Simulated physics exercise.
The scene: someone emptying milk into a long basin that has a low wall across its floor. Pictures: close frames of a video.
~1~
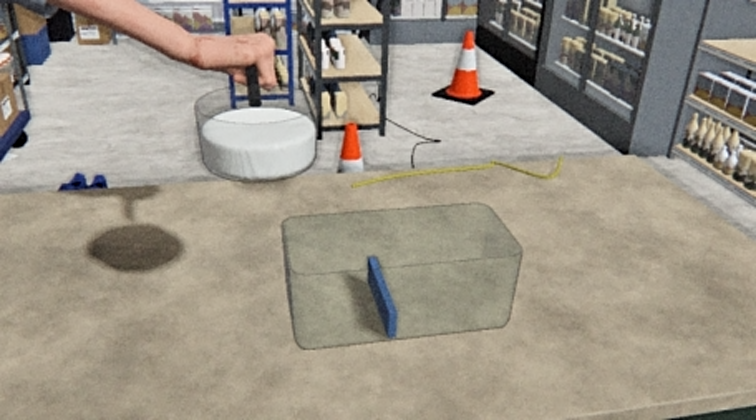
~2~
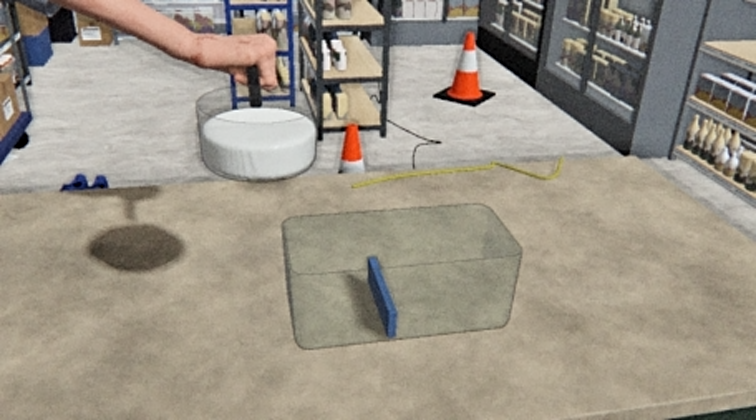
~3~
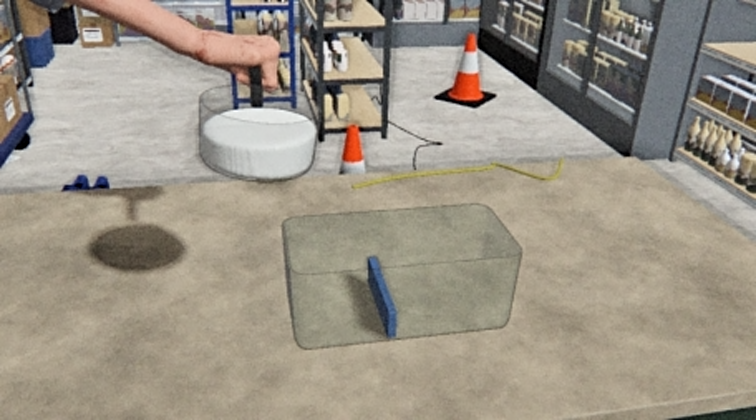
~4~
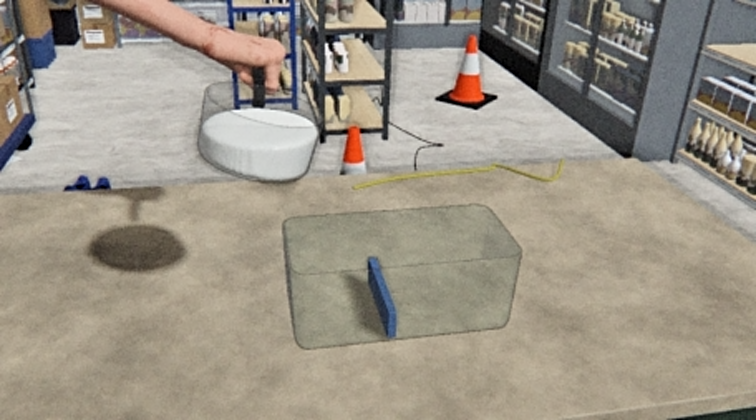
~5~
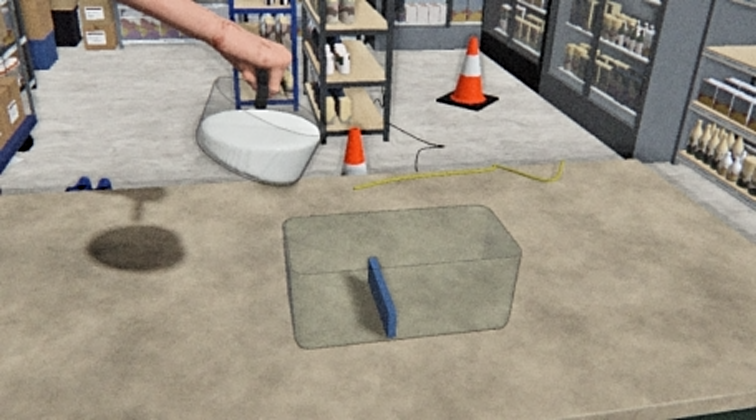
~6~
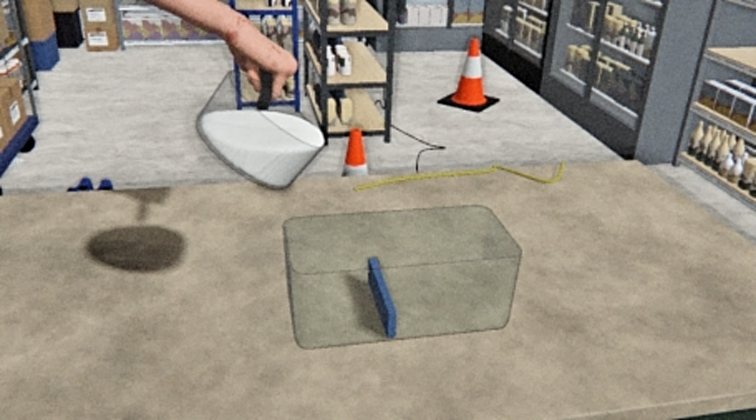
Hand tilting a clear round container of milk gradually to the right above a table holding a clear basin with a low blue wall.
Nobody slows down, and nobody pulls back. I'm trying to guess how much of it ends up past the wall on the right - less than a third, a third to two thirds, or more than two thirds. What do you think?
I'd say less than a third.
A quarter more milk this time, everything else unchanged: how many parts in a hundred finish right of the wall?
It works out near 15 percent.
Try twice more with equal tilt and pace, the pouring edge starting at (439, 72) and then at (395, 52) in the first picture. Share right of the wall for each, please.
Estimate: 80 per cent, then 80 per cent.
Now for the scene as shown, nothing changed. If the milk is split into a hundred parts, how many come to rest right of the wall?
Close to 10 in a hundred.
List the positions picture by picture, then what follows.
In the first frame, it leans 0°; its right rim is at (317, 102); the milk meets the walls at (201, 128) and (314, 122); the long basin's rim runs from (286, 246) to (505, 228); the wall's top is at (382, 284).
In the second frame, it leans 2°; its right rim is at (318, 104); the milk meets the walls at (201, 127) and (314, 123).
In the third frame, it leans 7°; its right rim is at (320, 109); the milk meets the walls at (202, 127) and (315, 125).
In the fourth frame, it leans 15°; its right rim is at (322, 118); the milk meets the walls at (202, 126) and (316, 126).
In the fifth frame, it leans 26°; its right rim is at (324, 129); the milk meets the walls at (201, 124) and (320, 128).
In the sixth frame, it leans 38°; its right rim is at (322, 142); the milk meets the walls at (199, 120) and (317, 131); 1 per cent is over the edge.
A moment on, the saucepan is tipped right over and 17 per cent is still to pour, 31 is left of the wall and 0 right of it.
Next, the saucepan is tipped right over and 2 per cent is still to pour, 83 is left of the wall and 2 right of it.
Then the saucepan is tipped right over and 1 per cent is still to pour, 85 is left of the wall and 8 right of it.
Later the saucepan is tipped right over and 0 per cent is still to pour, 85 is left of the wall and 9 right of it.
In the end 85 per cent lies left of the wall, 9 right of it and 6 outside.
